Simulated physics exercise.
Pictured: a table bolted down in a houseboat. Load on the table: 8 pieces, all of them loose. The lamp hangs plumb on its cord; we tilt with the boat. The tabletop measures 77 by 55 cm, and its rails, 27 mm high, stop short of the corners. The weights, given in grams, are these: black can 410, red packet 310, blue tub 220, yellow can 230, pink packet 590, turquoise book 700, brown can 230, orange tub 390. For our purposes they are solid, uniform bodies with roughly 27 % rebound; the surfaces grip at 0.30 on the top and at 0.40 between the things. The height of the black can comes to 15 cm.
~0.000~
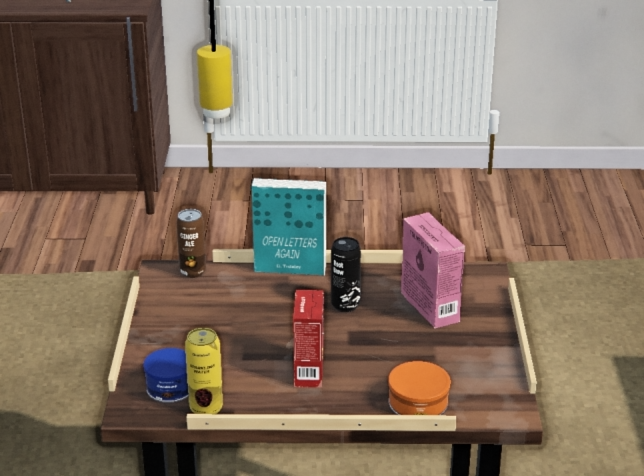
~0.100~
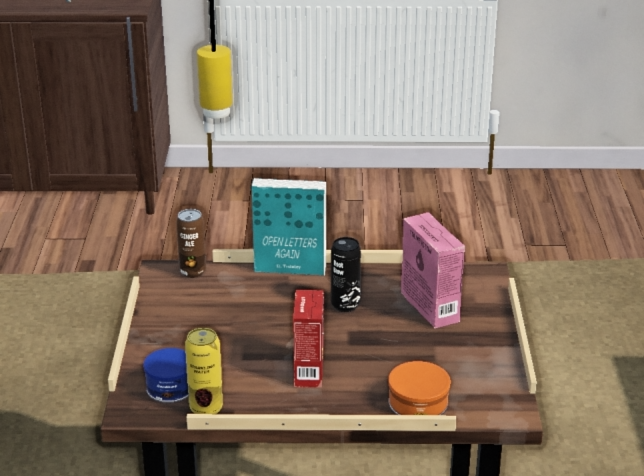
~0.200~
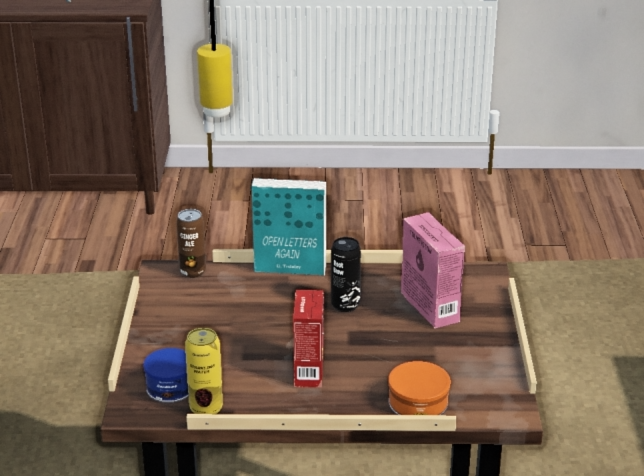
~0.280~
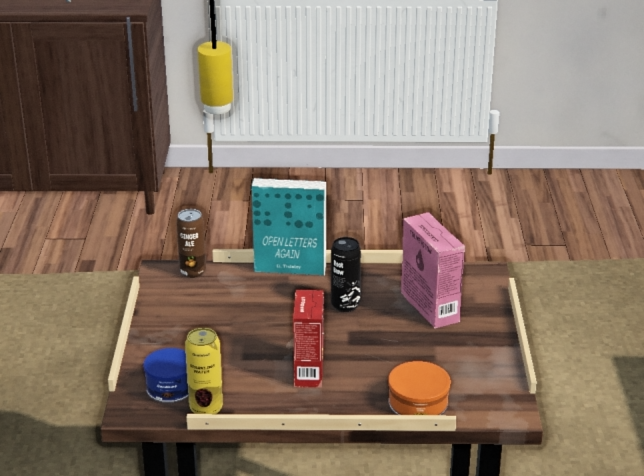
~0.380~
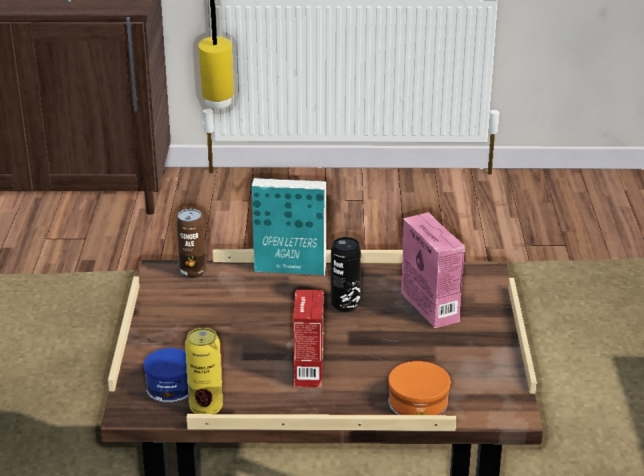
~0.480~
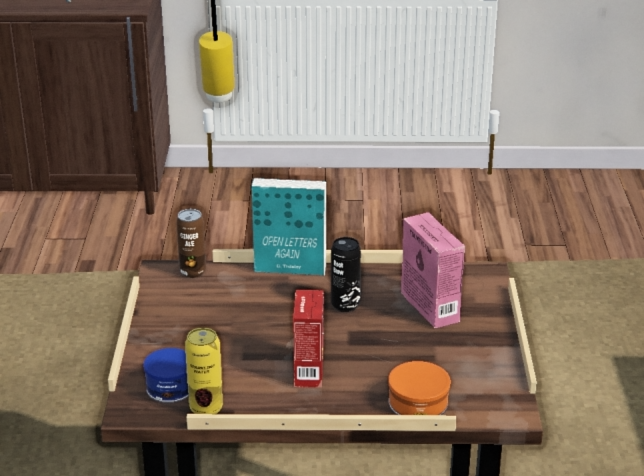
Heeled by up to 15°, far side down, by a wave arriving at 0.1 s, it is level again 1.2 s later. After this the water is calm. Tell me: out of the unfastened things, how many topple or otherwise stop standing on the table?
I'd say a single one.
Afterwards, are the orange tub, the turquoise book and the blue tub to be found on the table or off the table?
Orange tub: Stays in bounds; turquoise book: Goes out of bounds; blue tub: Stays in bounds.
After 0.98 s, boat heeled 8°, far side down; turquoise book now off the table.
After 1.28 s, boat level.
After 1.58 s, black can resting near (346, 276); red packet resting near (309, 338).
By the end (1.8 s), off the table, turquoise book; the other 7 in place, give or take 5 cm. Seen from the same camera at the end, black can near (346, 276), red packet near (309, 338).
